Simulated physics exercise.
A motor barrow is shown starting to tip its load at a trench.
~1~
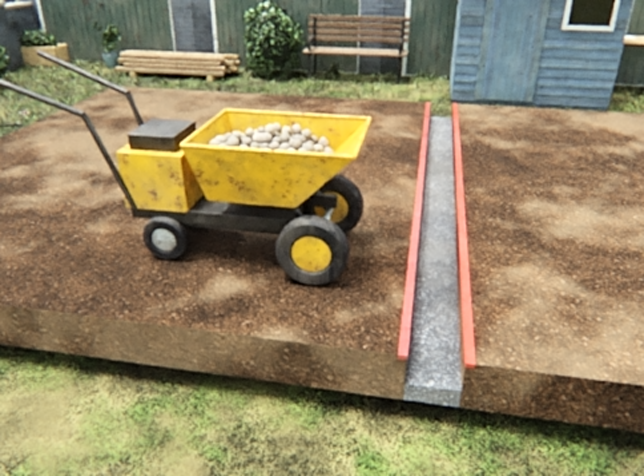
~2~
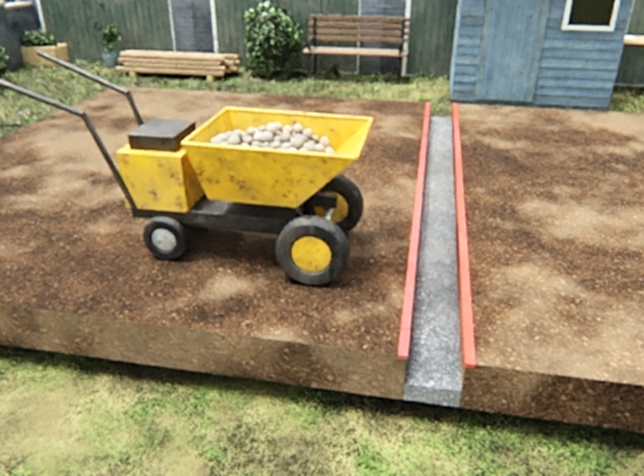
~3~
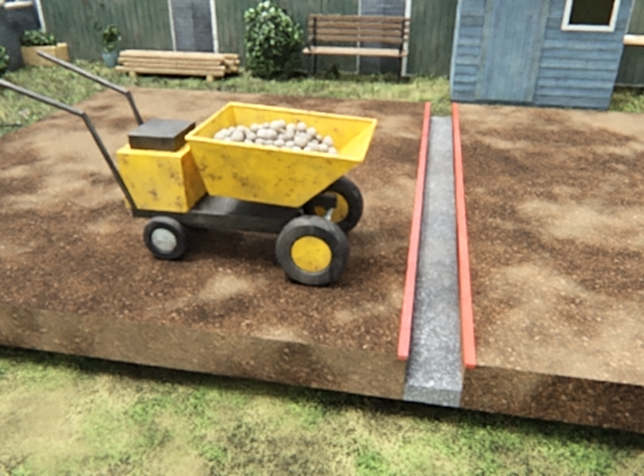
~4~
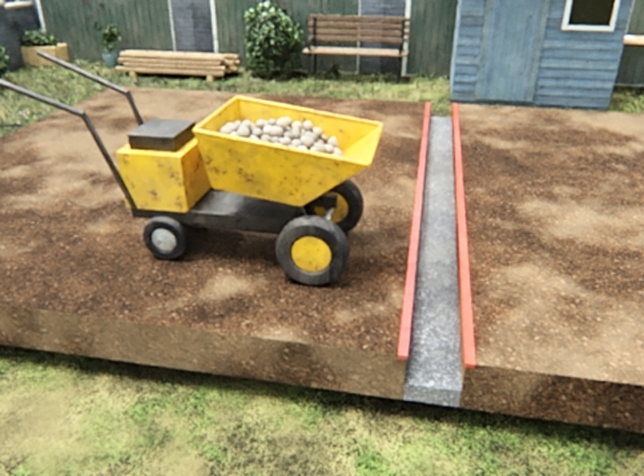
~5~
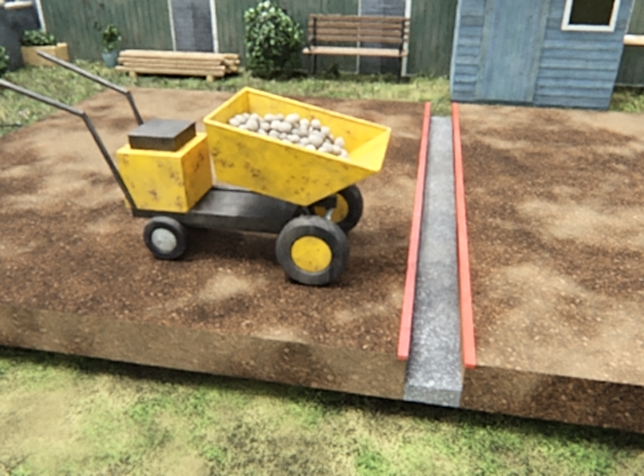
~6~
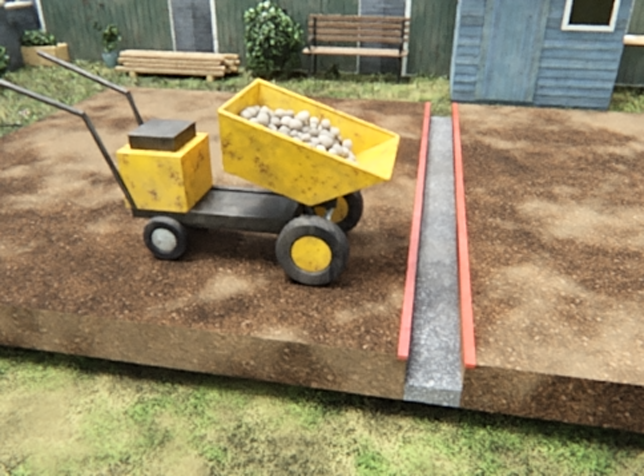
In a fenced garden with a bench and blue shed at the back, a flat bed of brown soil is seen from slightly above. A yellow motor barrow with dark handles stands on the left, its skip full of pale pebbles, beside a narrow grey trench edged in red. The skip slowly tilts forward to the right, its rear rising, while wheels and camera stay still.
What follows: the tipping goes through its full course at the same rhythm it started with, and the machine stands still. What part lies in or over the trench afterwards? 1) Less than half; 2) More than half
More than half (2).
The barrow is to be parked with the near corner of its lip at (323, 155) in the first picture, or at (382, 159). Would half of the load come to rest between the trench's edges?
A majority at the first place, then a minority at the second.
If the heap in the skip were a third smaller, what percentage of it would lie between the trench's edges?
Roughly 80 in a hundred.
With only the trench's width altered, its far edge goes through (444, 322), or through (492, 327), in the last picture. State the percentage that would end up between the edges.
The first try comes out at 30 percent and the second at 90 percent.
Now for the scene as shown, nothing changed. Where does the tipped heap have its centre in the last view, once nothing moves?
Somewhere around (446, 270) in the final view.
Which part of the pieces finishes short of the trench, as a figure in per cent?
Result: Some 0 % of the load.
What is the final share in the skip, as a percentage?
My estimate is about 0 per cent.
Just after the last frame, skip tipped steeply; every one in the skip.
A moment on, skip tipped right over; roughly two thirds in the skip; roughly a quarter in or heaped over the trench; about a tenth beyond it; just a few falling.
Further on, skip tipped right over; just a few in the skip; roughly two thirds in or heaped over the trench; roughly a quarter beyond it.
When it is over, skip tipped right over; roughly two thirds in or heaped over the trench; roughly a quarter beyond it.
